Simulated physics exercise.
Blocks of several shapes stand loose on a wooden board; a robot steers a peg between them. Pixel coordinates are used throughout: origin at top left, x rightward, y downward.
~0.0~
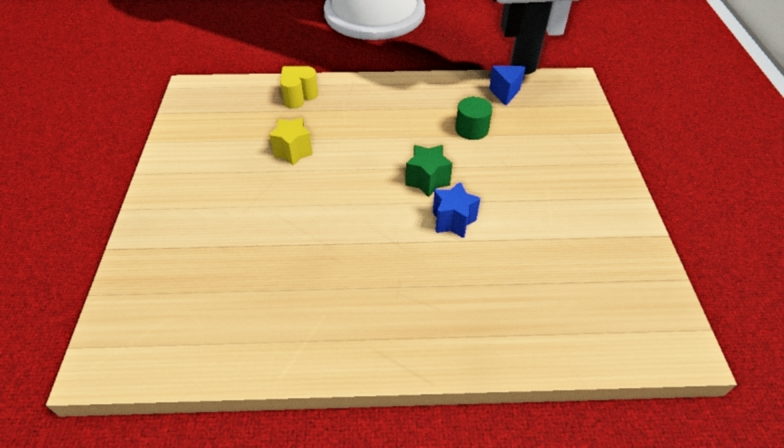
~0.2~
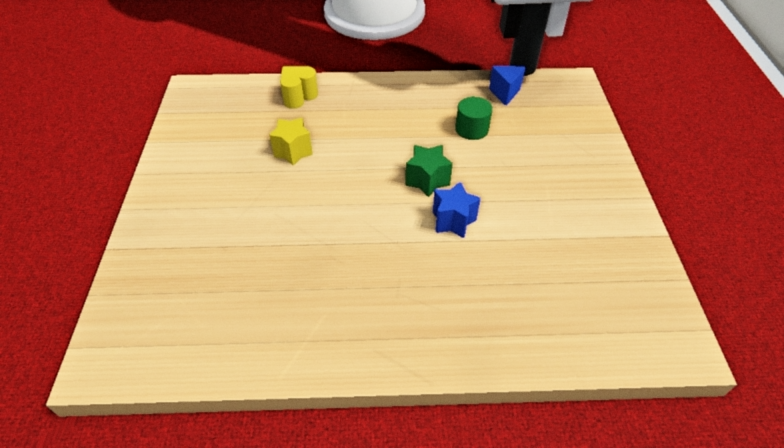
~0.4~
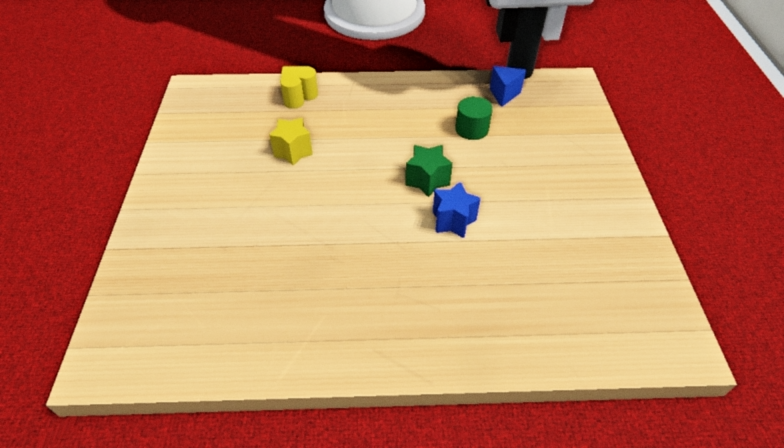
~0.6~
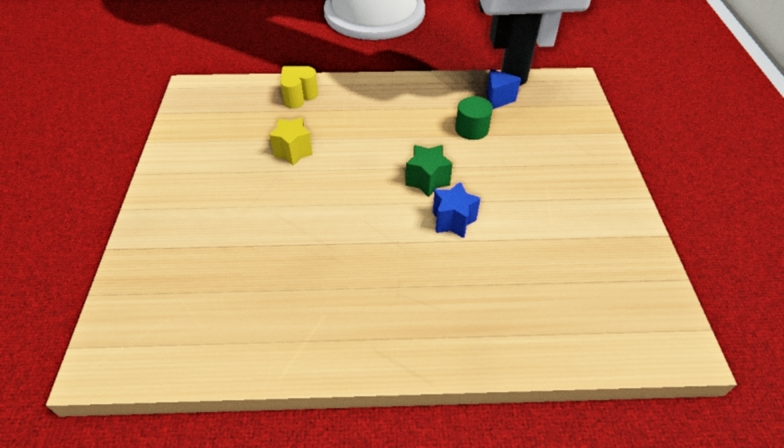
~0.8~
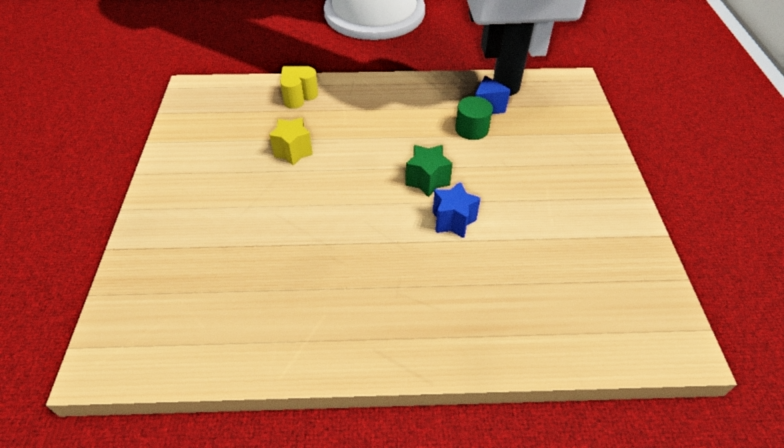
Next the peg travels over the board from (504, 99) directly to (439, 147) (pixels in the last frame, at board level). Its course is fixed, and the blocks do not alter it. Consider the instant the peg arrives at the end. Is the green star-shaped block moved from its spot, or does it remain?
Moved away.
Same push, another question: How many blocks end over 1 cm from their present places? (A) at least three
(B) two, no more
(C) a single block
Letter A.
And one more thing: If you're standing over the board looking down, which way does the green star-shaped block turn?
Clockwise, from overhead.
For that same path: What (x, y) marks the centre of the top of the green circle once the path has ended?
Most likely (447, 148).
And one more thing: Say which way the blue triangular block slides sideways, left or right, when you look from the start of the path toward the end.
It's pushed right.
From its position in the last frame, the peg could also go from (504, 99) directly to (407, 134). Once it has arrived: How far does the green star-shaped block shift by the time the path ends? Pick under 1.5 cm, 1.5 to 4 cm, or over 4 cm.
Short, under 1.5 cm.
What follows on the original path. One third of the way, peg at (484, 104); green circle at (468, 115); blue triangular block at (462, 97), turned 20° clockwise.
Two thirds of the way, peg at (462, 120); green circle at (455, 128); blue triangular block at (436, 105), turned 35° clockwise.
At the end, peg at (440, 138); green star-shaped block at (426, 168), turned 35° clockwise; green circle at (447, 148); blue triangular block at (423, 111), turned 95° clockwise.
